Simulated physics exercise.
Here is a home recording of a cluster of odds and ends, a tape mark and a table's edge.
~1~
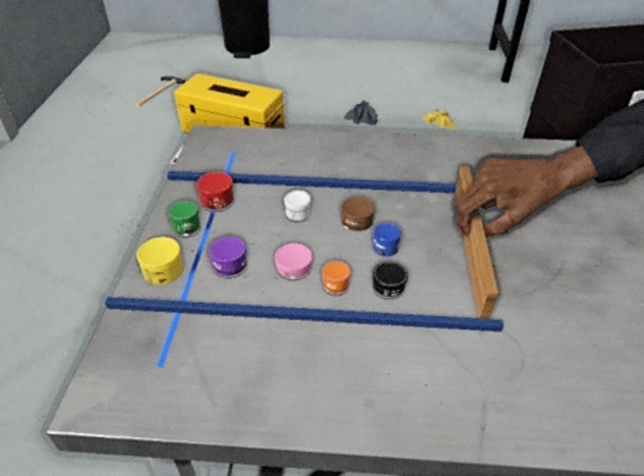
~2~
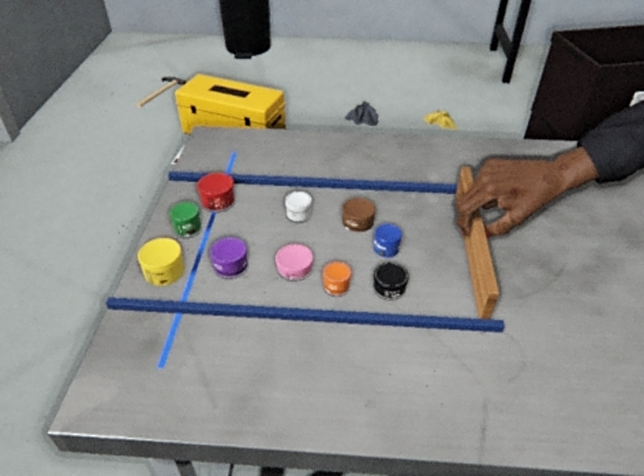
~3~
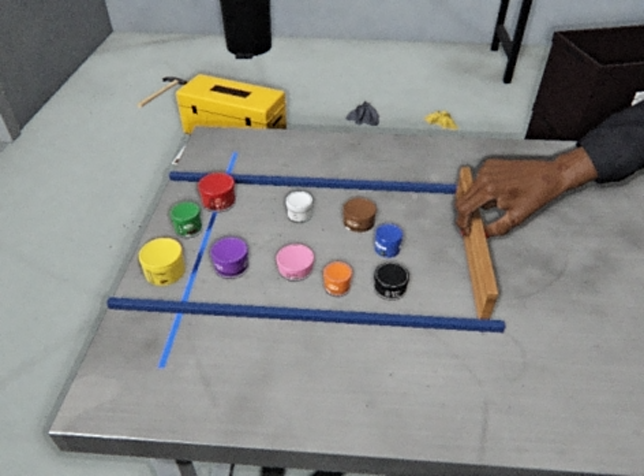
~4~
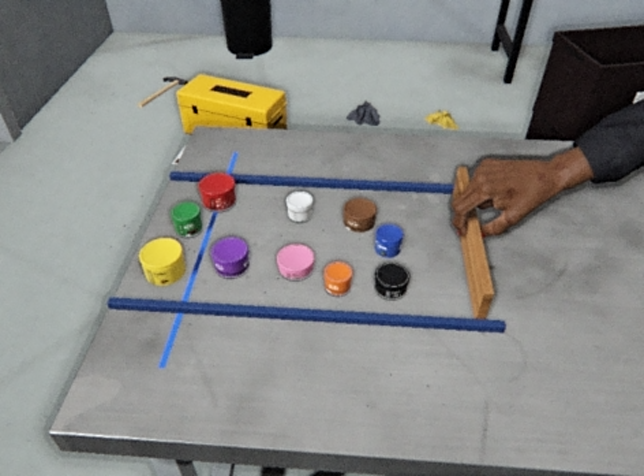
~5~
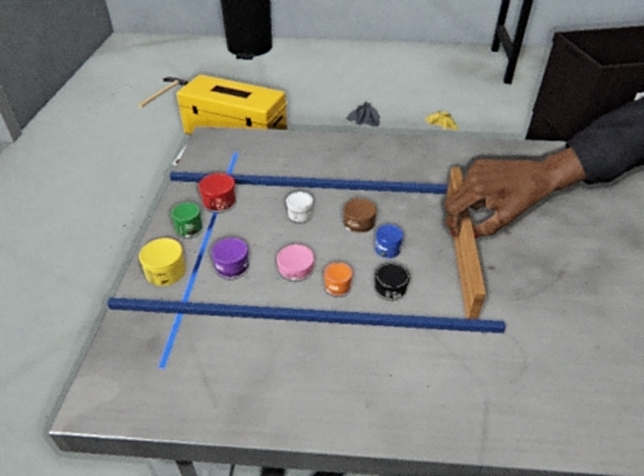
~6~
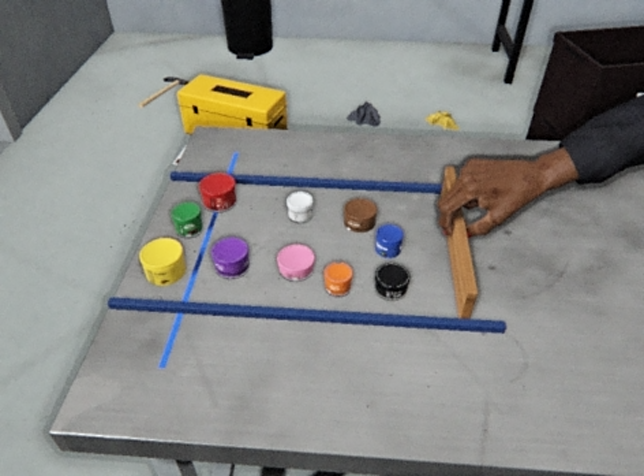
The clip shows a hand holding a wooden board upright between two blue rods on a metal table, at first nearly still, then sliding it slightly left toward ten colourful pots, which stay in place around a blue tape line.
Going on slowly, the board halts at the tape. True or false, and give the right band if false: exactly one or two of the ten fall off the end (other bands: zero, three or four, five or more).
True.
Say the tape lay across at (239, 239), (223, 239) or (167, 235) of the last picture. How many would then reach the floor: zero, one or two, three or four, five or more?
In that order: Zero; not one; five or more.
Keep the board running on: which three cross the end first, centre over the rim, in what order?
It runs the yellow tub, the red tin, and lastly the purple pot.
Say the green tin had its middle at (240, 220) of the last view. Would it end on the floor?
From that start, the object then is safe.
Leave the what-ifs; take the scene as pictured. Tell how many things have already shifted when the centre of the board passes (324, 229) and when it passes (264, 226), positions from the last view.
I get 6 at the one place and 8 at the other.
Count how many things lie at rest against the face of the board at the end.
4 touch it.
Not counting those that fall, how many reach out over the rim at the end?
1 is the number.
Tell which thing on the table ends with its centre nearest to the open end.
It's the red tin that is foremost.
Early on, none off yet; yellow tub at rest near (164, 262); green tin at rest near (188, 220); red tin at rest near (219, 193).
Finally, the number that fall off is one or two; lost, yellow tub.
